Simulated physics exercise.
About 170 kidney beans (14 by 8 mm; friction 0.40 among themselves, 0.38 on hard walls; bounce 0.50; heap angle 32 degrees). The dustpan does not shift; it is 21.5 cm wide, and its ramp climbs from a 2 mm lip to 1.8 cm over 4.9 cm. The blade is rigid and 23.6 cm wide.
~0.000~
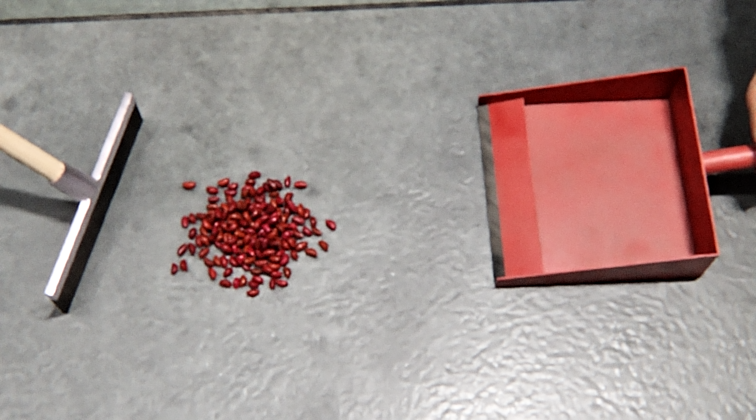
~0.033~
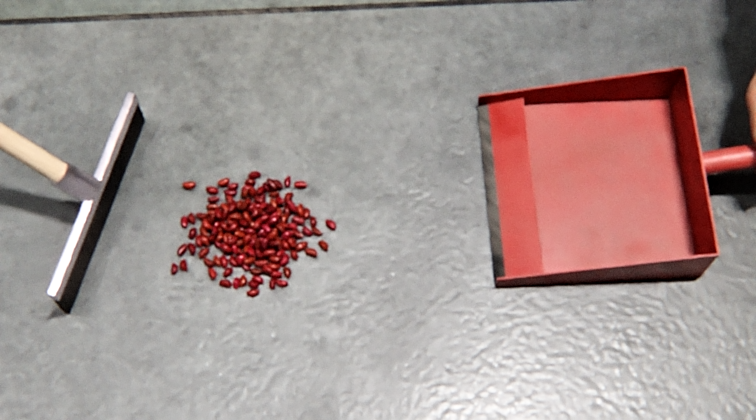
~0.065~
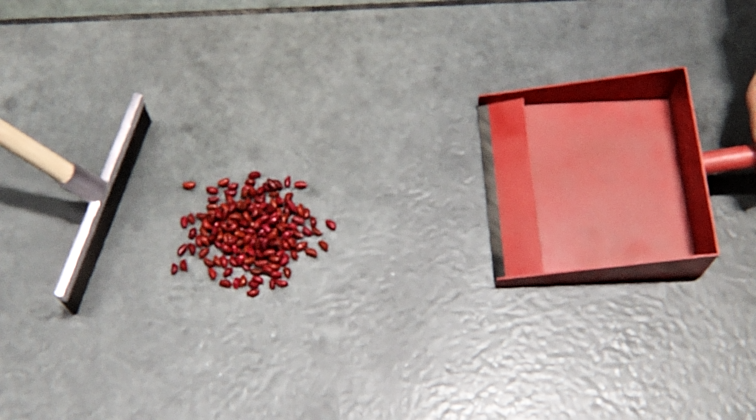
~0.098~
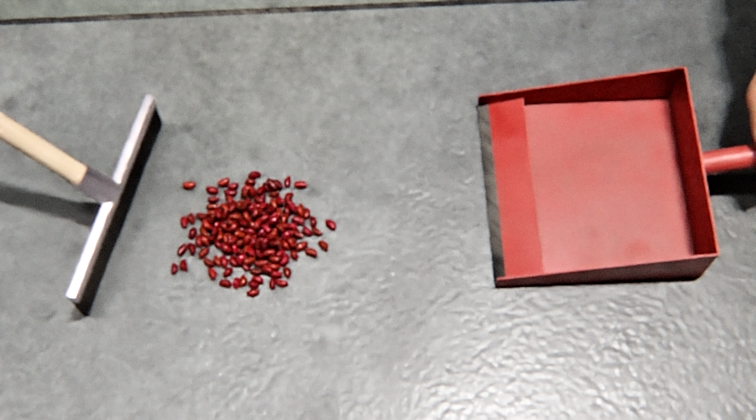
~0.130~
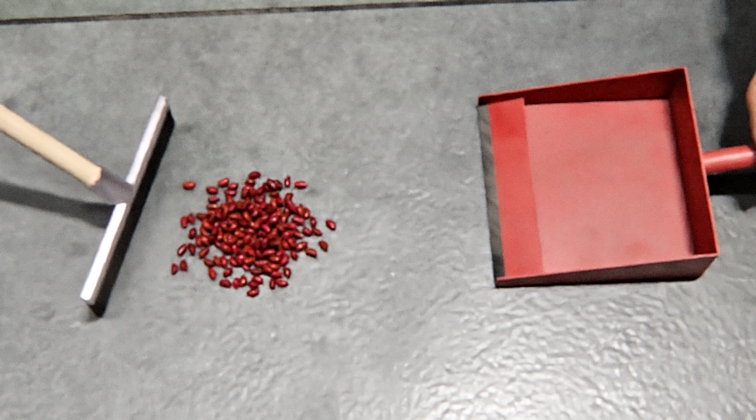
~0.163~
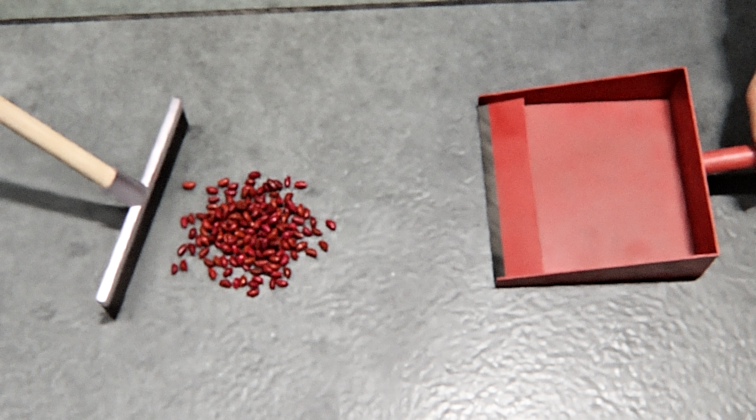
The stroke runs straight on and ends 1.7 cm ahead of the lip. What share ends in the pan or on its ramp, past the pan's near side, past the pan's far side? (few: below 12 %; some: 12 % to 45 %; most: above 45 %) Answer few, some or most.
Pan: Few, near side: Some, far side: Few.
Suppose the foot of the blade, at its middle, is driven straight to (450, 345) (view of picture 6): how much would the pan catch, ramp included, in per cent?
About 0 per cent.
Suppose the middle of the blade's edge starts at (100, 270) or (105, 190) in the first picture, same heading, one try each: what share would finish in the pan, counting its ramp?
About 15 and 5 per cent.
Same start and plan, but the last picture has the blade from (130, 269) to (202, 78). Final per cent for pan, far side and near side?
Pan 0, far 0, near 10.
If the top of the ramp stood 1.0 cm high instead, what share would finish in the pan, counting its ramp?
In that case some 10 per cent.
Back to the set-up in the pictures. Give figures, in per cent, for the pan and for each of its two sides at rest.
Pan 5; near side 35; far side 0.
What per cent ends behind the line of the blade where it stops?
Some 5 per cent.
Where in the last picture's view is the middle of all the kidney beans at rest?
Near (473, 266).
After 0.49 s, middle of the blade 22 cm from the lip; 0 % over the lip, far side 0 %, near side 15 %.
After 0.71 s, middle of the blade 12 cm from the lip; 0 % over the lip, far side 0 %, near side 25 %.
After 1.05 s, middle of the blade 5 cm from the lip; 5 % over the lip, far side 0 %, near side 35 %.
In the end, at 2.4 s, pan 5 %, near side 35 %, far side 0 %, in front of the lip or behind the blade 60 %.
